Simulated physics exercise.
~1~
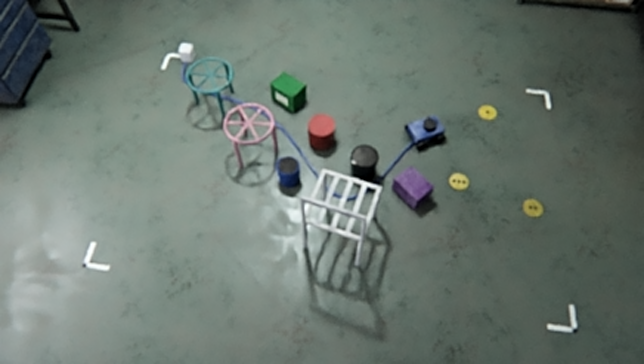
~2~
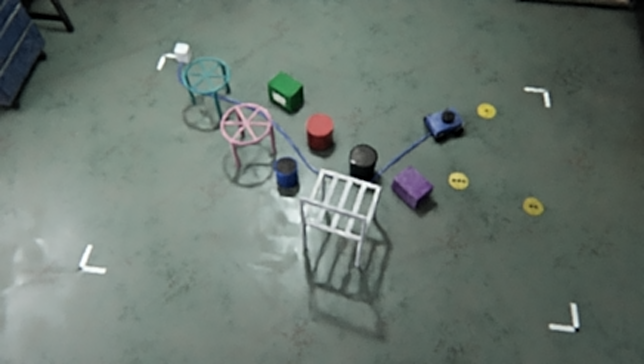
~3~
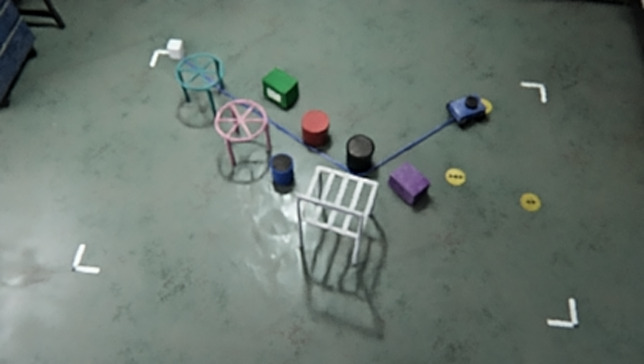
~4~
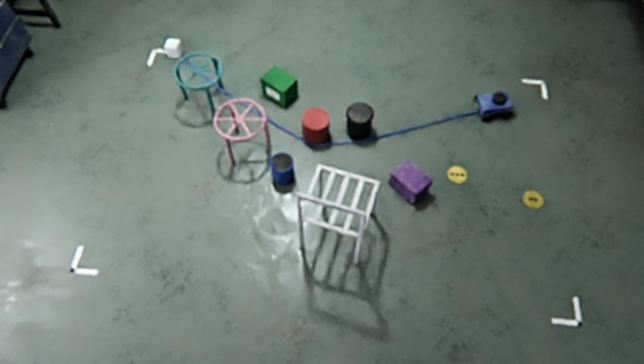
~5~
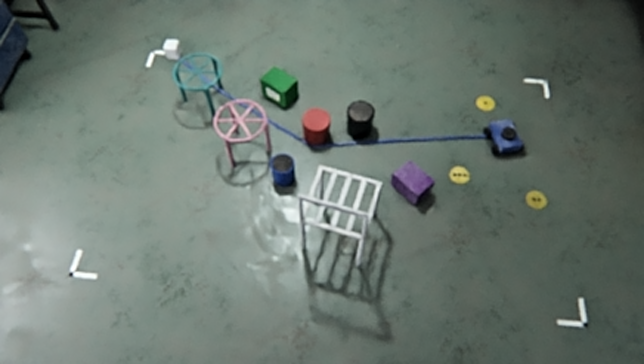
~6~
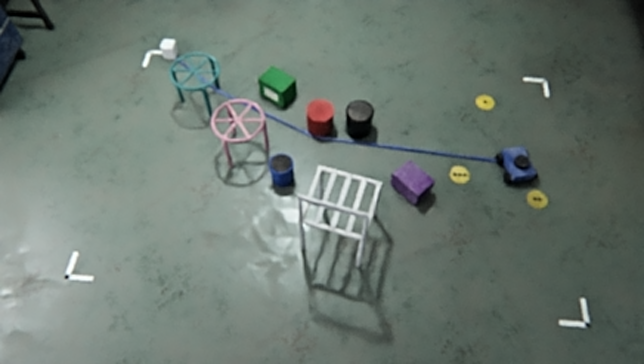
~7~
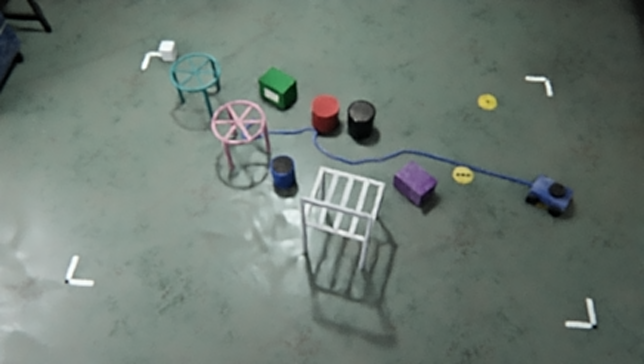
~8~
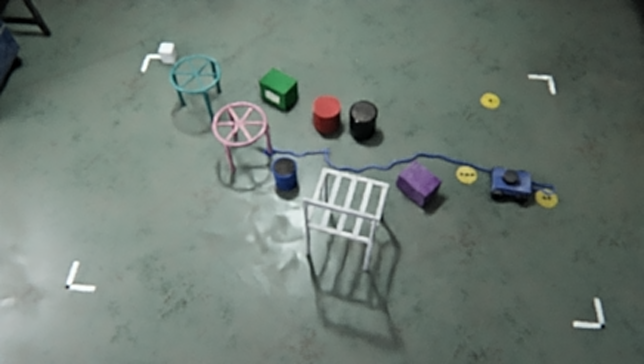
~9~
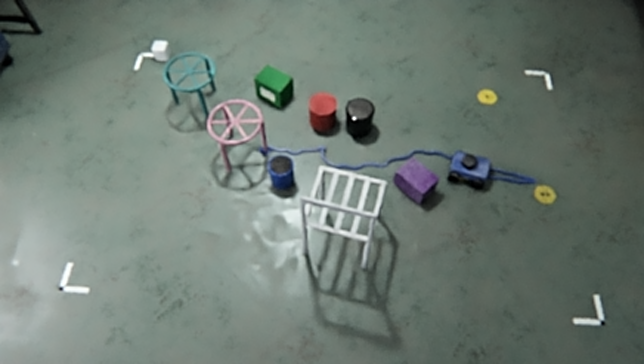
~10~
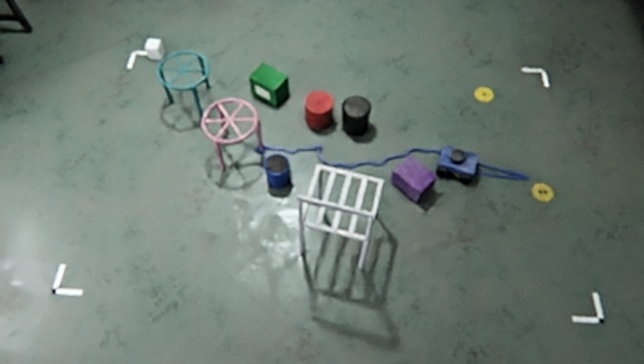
A white chair and two stools stood among pots and boxes while a small blue cart pulled a cord rightward, dragging the black pot and nudging the red bin, until the cord went slack and the cart moved back left beside the purple crate.
